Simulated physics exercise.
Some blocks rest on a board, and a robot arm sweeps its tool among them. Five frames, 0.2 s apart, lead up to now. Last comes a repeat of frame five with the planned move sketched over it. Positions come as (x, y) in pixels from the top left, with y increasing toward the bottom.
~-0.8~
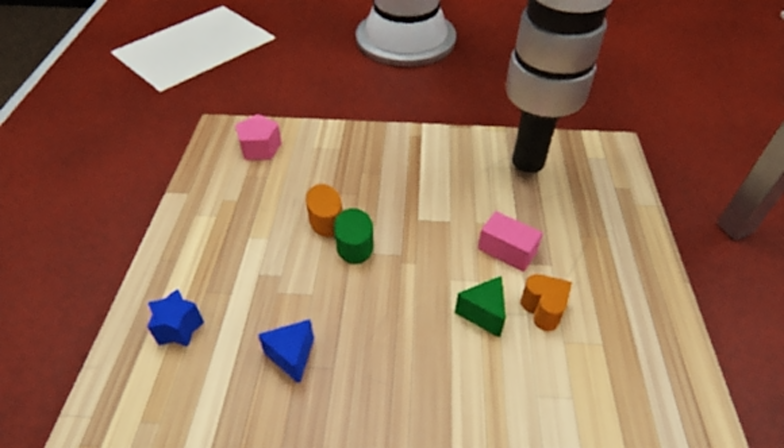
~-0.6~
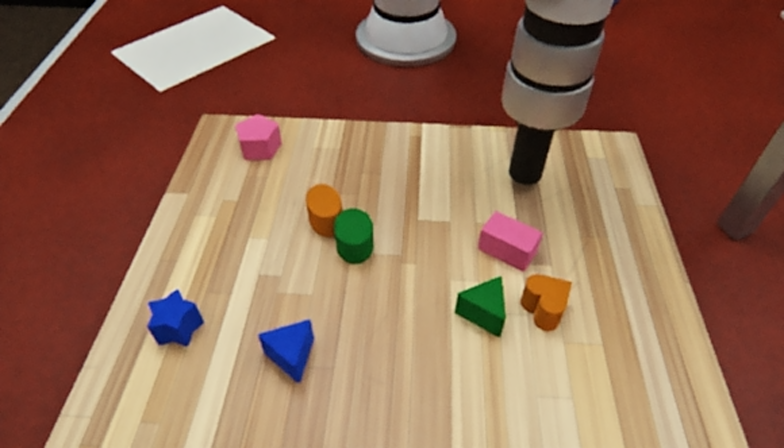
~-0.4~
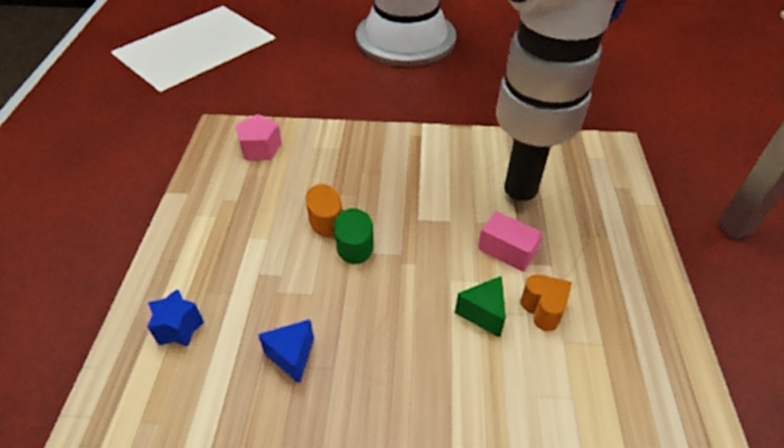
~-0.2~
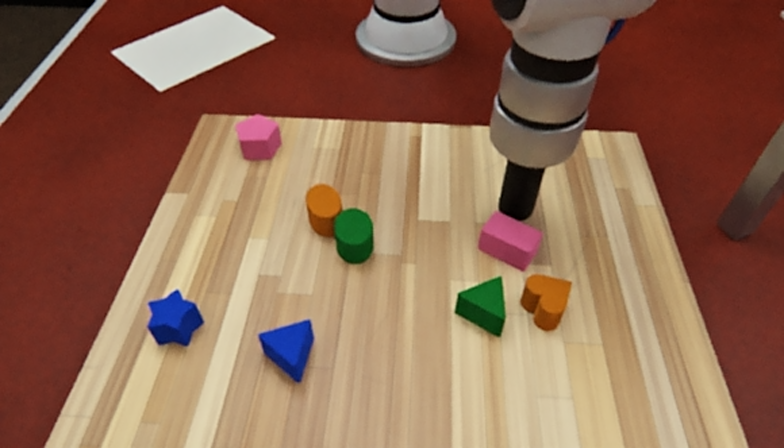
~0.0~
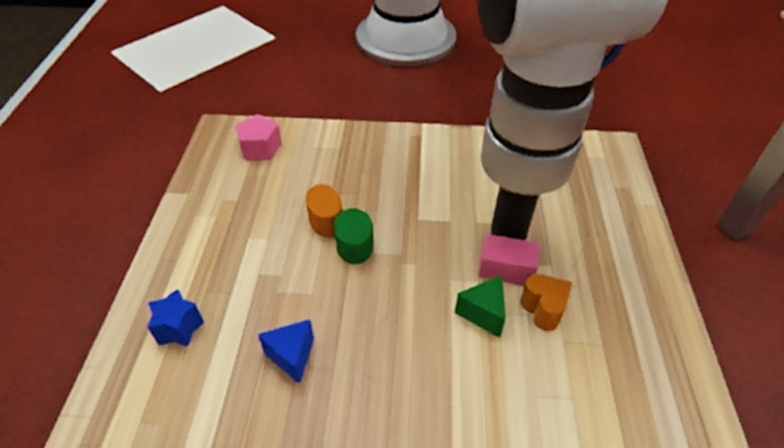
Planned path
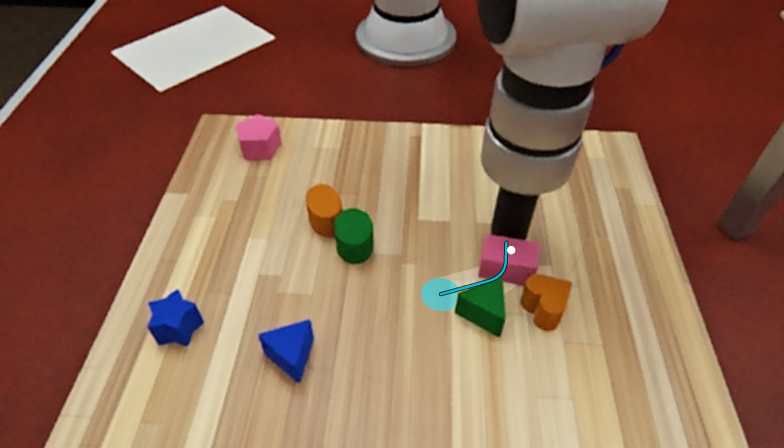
A robot arm moves down the board and pushes the pink rectangular block slightly downward.
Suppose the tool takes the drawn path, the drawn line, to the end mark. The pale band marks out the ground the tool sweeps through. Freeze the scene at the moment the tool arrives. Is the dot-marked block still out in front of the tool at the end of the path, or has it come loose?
I think the tool loses the dot-marked block somewhere along the way.
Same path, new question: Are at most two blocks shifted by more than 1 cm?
Final answer: No.
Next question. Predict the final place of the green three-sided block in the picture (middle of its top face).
Top centre: (484, 327).
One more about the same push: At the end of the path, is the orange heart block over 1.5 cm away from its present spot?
In short: Yes.
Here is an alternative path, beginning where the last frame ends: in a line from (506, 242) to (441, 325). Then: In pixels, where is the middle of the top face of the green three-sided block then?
My estimate: (491, 330).
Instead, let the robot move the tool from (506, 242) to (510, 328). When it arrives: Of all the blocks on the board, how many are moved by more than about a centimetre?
Blocks moved: Three or more.
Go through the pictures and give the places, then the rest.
Tip of the tool (528, 162), middles of tops, green three-sided block (488, 295), pink oblong (512, 231), orange heart block (550, 291), in the first picture.
Tool (525, 174), nothing pushed, in the second picture.
Tool (521, 189), nothing pushed, in the third picture.
Tool (516, 208), nothing pushed, in the fourth picture.
Tool (509, 233), green three-sided block (488, 295), pink oblong (511, 250), orange heart block (550, 291), in the fifth picture.
The line goes from (506, 242) by way of (504, 270) and (476, 285) to (441, 294); the dot is on the pink oblong.
What follows on the original path. One third of the way, tool (506, 261); green three-sided block (485, 313), turned 35° clockwise; pink oblong (515, 282), turned 20° anticlockwise; orange heart block (561, 309), turned 15° anticlockwise.
Two thirds of the way, tool (476, 275); green three-sided block (484, 327), turned 50° clockwise; pink oblong (511, 292), turned 40° anticlockwise; orange heart block (561, 311), turned 25° anticlockwise.
At the end, tool (442, 285); green three-sided block (484, 327), turned 50° clockwise; pink oblong (511, 292), turned 40° anticlockwise; orange heart block (561, 311), turned 25° anticlockwise.
